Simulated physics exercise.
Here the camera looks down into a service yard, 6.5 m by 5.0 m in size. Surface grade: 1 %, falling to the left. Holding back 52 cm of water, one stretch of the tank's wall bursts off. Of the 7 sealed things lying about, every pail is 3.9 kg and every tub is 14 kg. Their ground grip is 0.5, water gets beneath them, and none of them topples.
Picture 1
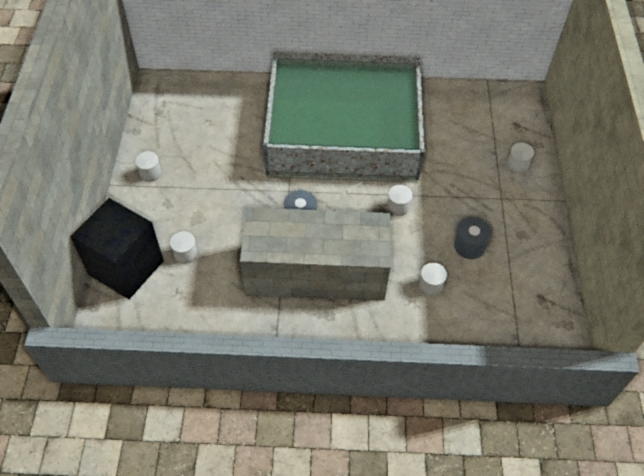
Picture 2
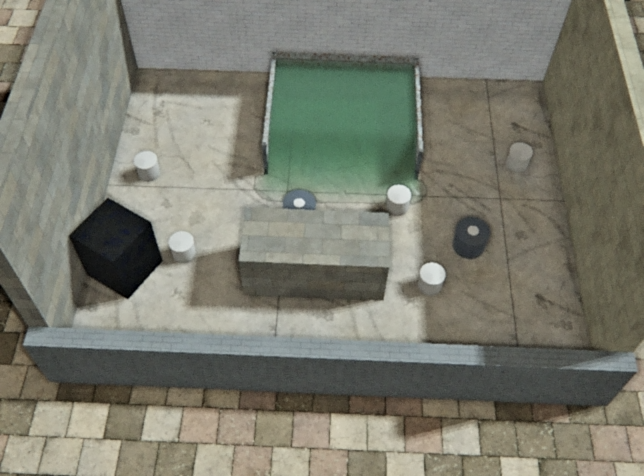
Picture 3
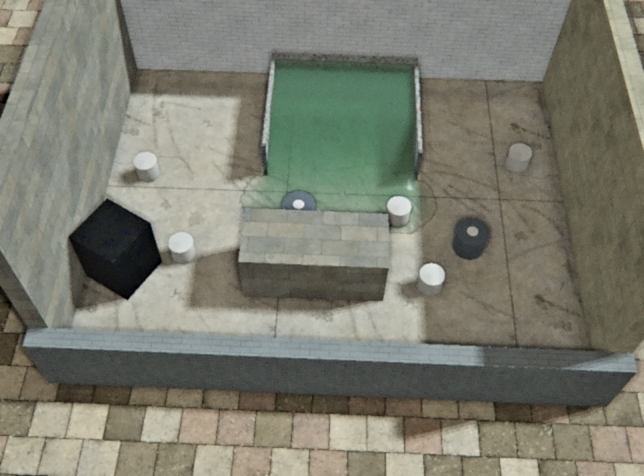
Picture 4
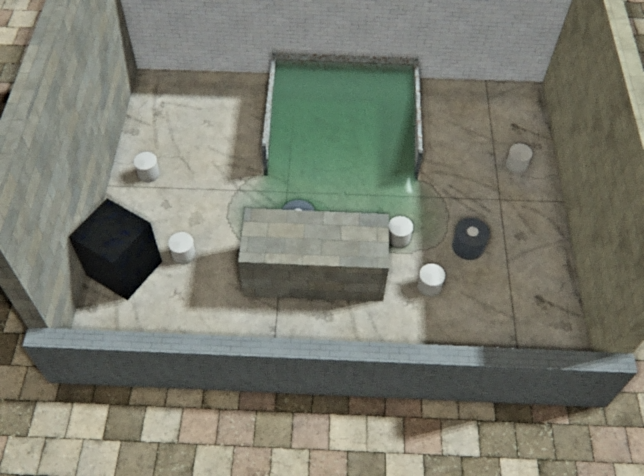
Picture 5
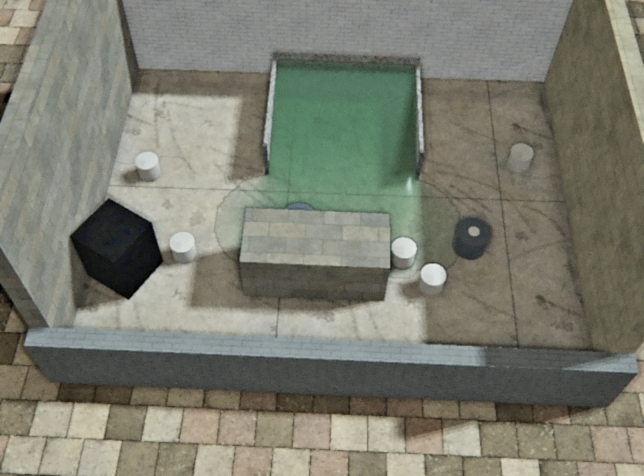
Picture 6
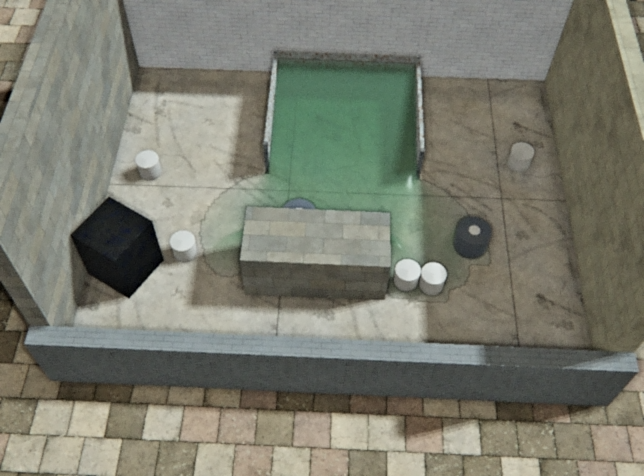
A walled service yard, water pouring from a tank's opened front, spreading around a block and pushing one white cylinder toward the viewer.
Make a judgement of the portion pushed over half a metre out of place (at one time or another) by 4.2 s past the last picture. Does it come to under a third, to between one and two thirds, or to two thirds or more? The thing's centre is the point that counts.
Two thirds and above.
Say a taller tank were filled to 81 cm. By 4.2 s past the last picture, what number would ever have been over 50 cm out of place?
In that case the number is 7.
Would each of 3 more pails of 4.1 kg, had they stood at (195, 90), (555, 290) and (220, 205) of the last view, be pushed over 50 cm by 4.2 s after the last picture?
First goes beyond, second goes beyond, third goes beyond.
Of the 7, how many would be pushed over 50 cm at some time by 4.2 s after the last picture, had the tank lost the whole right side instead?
Then the count would be 3.
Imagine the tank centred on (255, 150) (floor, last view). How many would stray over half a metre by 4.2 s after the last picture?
6.
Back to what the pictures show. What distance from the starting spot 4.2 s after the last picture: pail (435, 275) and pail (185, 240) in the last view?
Object 1: 200 cm. Object 2: 300 cm.
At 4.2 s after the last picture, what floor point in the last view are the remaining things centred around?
Roughly at (362, 173).
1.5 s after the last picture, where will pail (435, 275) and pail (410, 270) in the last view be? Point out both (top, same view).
Around (508, 337) and (399, 337).
Then, 0.4 s after the last picture 1 of 7 are over 50 cm from their spots; 1 afloat.
Then, 1.5 s after the last picture 5 of 7 are over 50 cm from their spots; 3 afloat.
Then, 2.8 s after the last picture 6 of 7 are over 50 cm from their spots; 3 afloat.
Then, 4.2 s after the last picture 7 of 7 are over 50 cm from their spots, and 7 have been at some point; 4 afloat.
